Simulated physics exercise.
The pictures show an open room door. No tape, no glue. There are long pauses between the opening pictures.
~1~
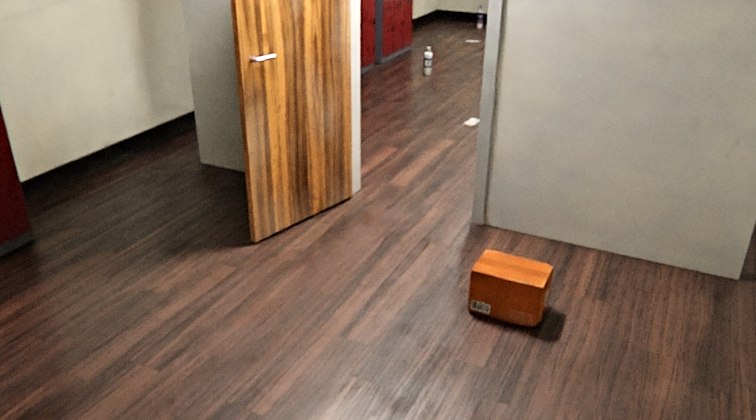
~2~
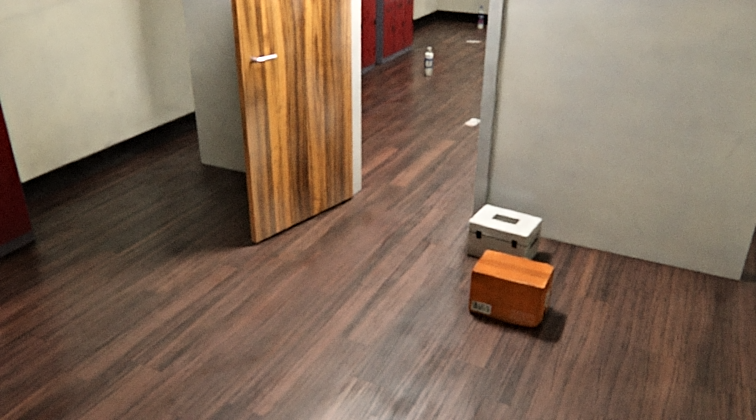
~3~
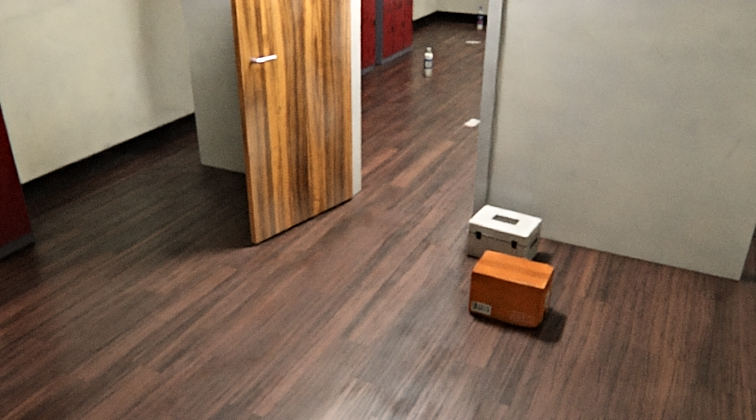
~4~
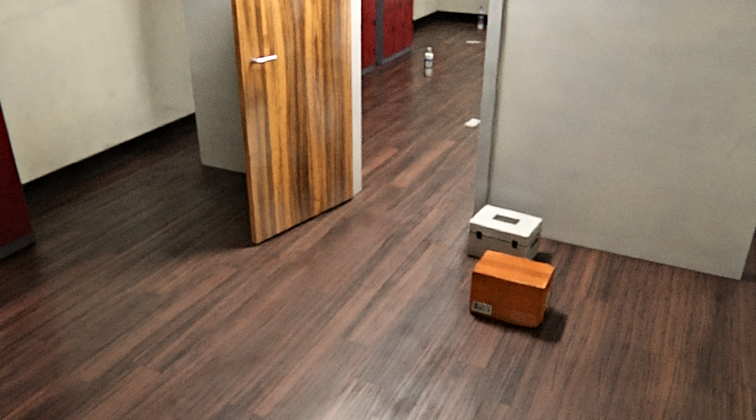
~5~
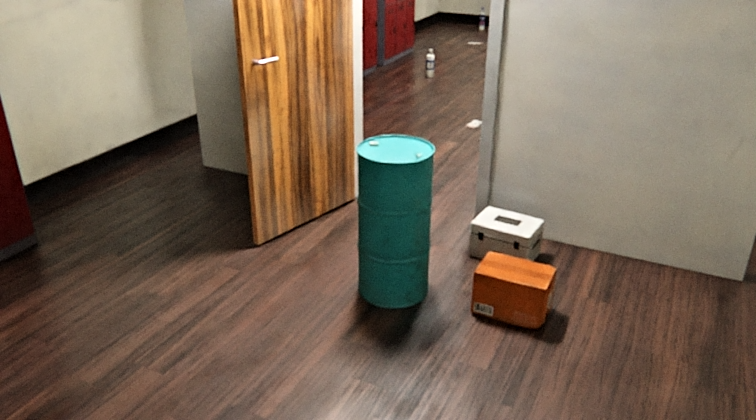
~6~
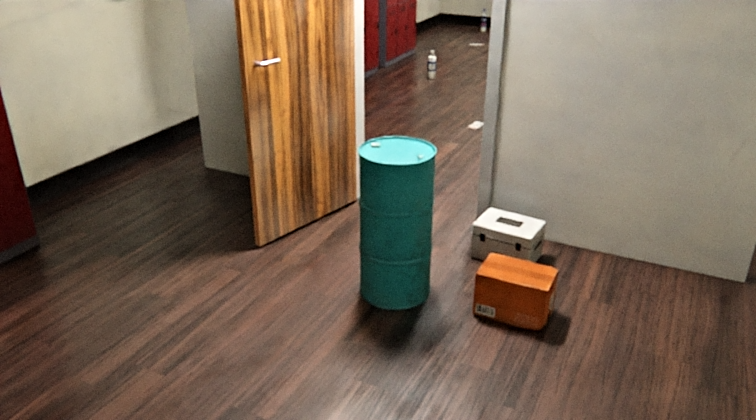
The clip shows a wooden door standing wide open and still in a room with an orange parcel on the floor; a white toolbox appears behind the parcel, then a turquoise drum appears to their left, with no other clear movement.
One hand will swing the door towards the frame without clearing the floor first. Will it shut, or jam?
Here the door shuts.
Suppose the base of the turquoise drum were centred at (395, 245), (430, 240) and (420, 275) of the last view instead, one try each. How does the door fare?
First try: It jams; second try: It jams; third try: It reaches the frame.
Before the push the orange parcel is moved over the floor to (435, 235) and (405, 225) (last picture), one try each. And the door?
First, it is blocked; second, it reaches the frame.
Then, 0.60 s past the last view, door 88° open.
Then, 1.10 s past the last view, door 58° open.
Then, 1.40 s past the last view, door 38° open.
Then, 1.80 s past the last view, door 10° open.
Finally, door 0° open; all 3 still in place. Final places as the last picture's camera would see them, turquoise drum near (396, 223).
